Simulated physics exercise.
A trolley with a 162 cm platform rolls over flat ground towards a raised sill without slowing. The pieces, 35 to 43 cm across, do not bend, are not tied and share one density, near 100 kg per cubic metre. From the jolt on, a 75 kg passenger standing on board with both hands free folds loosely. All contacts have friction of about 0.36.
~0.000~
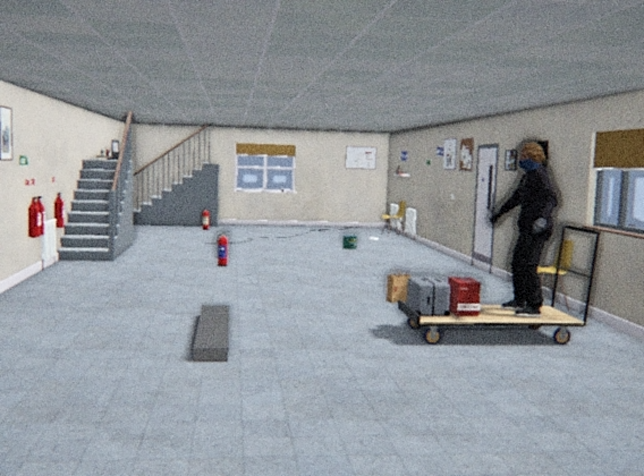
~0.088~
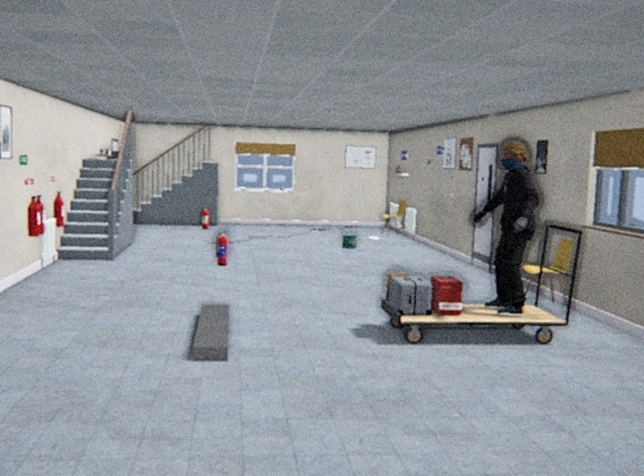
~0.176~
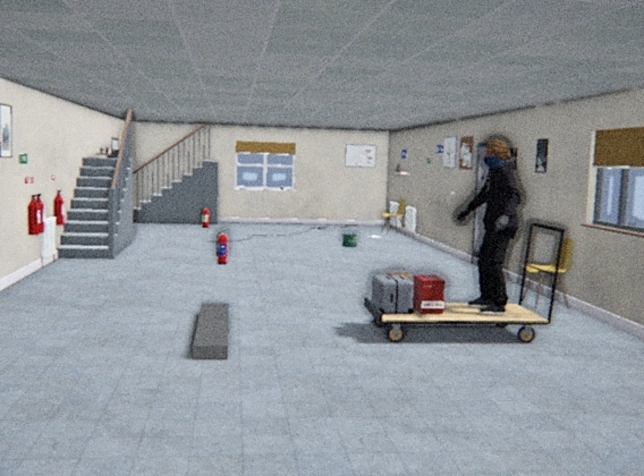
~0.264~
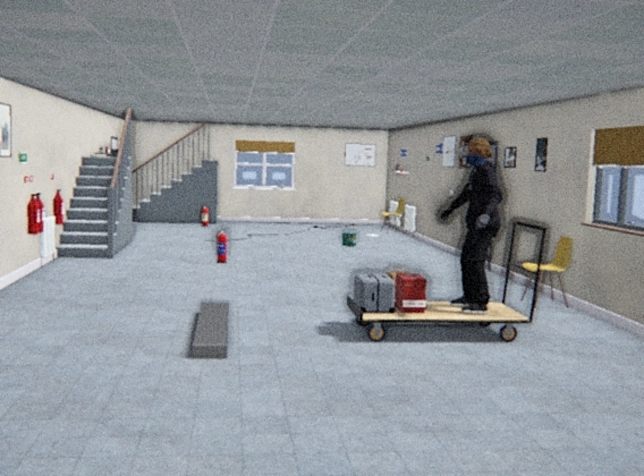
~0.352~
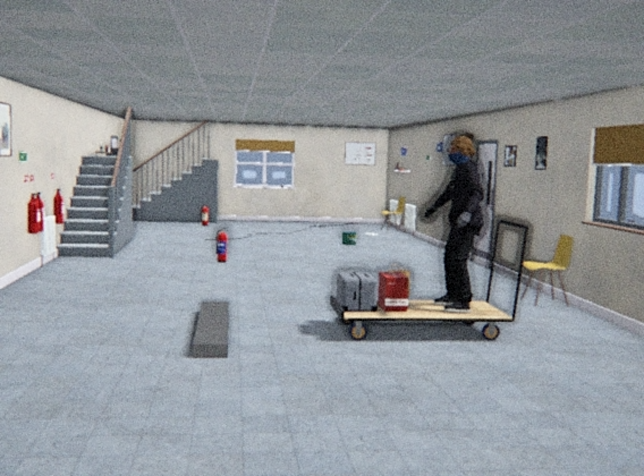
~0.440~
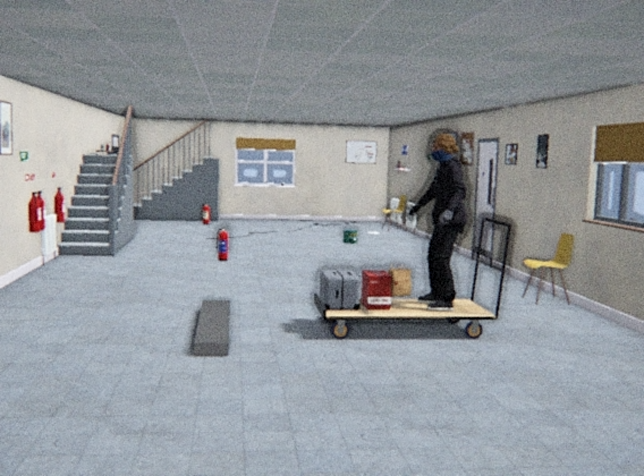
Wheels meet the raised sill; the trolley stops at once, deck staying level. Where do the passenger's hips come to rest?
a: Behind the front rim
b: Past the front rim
Behind the front rim (a).
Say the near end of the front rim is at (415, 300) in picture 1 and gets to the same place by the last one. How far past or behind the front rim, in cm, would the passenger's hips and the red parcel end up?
Rest positions: Hips 60 cm behind rim; red 50 cm behind rim.
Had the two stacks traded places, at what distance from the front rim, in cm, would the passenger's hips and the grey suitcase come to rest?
In that case the hips end 70 cm behind the front rim and the grey one 40 cm behind it.
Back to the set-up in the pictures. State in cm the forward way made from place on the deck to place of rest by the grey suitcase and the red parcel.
About: Grey 0, red 10.
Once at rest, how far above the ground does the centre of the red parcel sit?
Close to 40 cm above the ground.
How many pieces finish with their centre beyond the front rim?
0.
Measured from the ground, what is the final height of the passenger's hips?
Hip height: Approx. 65 cm.
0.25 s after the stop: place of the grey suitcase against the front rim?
About 20 cm behind the rim.
After 0.91 s the deck stops.
After 1.46 s the passenger's hips are 64 cm behind the rim, near (288, 261) in the last picture's view.
After 1.91 s the passenger's hips are 65 cm behind the rim, near (289, 262) in the last picture's view.
When all is still (4.2 s), nothing is past the rim; behind it, grey suitcase, red parcel and the passenger's hips.
